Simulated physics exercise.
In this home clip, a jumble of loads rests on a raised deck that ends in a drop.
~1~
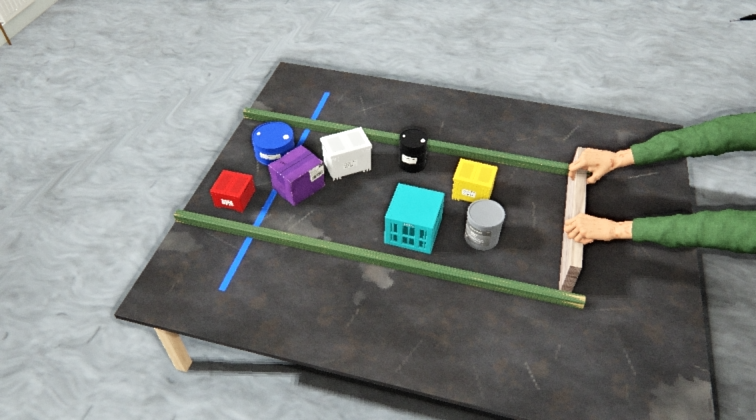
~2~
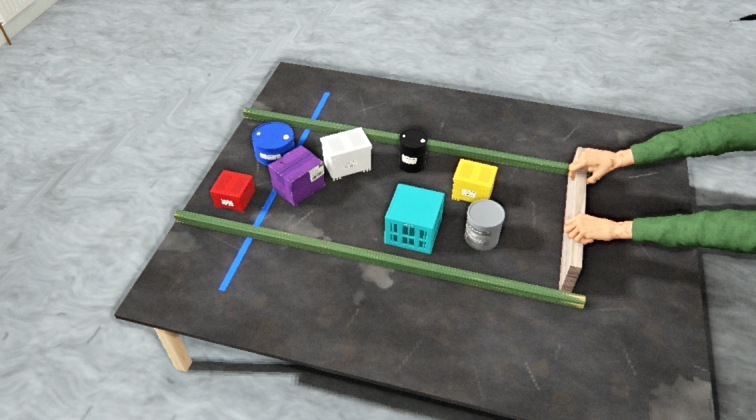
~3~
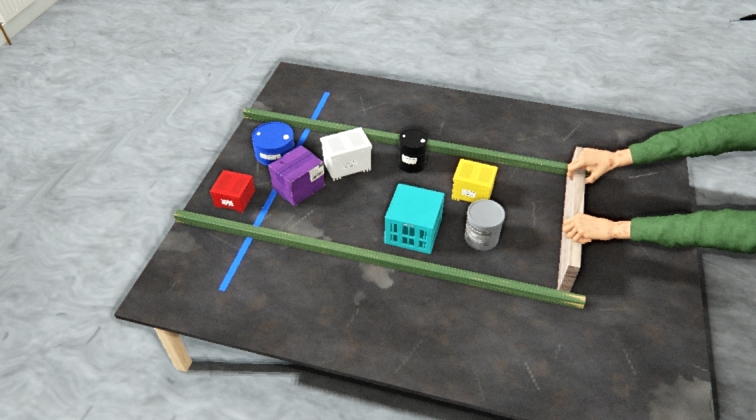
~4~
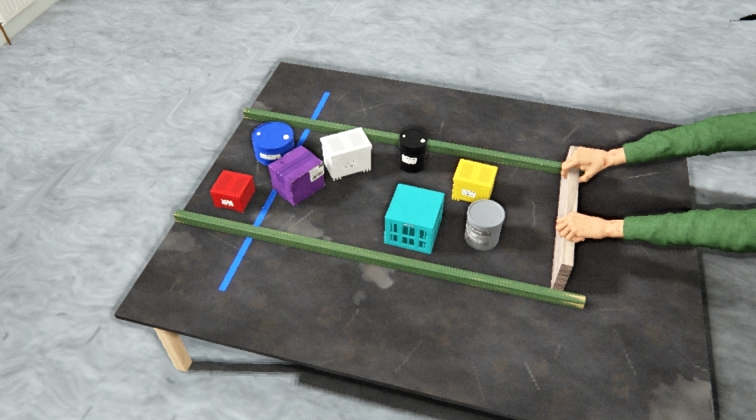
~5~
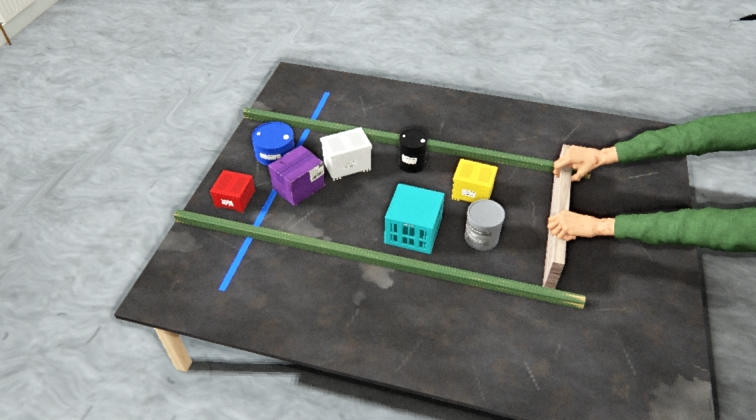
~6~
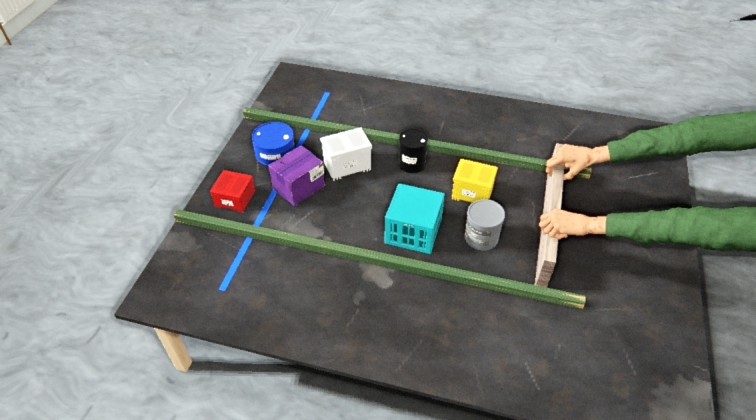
Two hands slide a wooden plank slightly left along green rails toward several containers.
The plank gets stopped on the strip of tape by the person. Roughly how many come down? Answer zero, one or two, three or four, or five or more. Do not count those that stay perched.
One or two.
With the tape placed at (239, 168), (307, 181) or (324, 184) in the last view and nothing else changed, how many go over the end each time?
Down on the ground: 4, 0 and 0.
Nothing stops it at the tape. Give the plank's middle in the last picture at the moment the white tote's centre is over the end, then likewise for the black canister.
With the white tote it sits around (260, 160), with the black canister around (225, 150).
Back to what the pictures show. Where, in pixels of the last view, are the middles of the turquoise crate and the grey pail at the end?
They end up close to (239, 197) and (262, 169).
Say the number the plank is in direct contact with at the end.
The count is 4.
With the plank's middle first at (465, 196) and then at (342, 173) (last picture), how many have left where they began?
At the one place 3, at the other 8.
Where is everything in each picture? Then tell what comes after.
Red tote (233, 191); blue canister (274, 144); purple parcel (298, 175); plank (574, 217); tape (283, 176), in the first picture.
Blue canister (274, 144); yellow tote (474, 183), in the second picture.
Purple parcel (298, 176); white tote (347, 154), in the third picture.
Red tote (233, 191); black canister (413, 151), in the fourth picture.
Blue canister (274, 144); plank (559, 214), in the fifth picture.
Red tote (233, 191); blue canister (274, 144); purple parcel (298, 176); plank (551, 213); tape (283, 176), in the sixth picture.
A little later, none off yet; red tote at rest near (233, 191); blue canister at rest near (274, 144); purple parcel at rest near (298, 176).
When it is over, the number that fall off is one or two; down, blue canister.
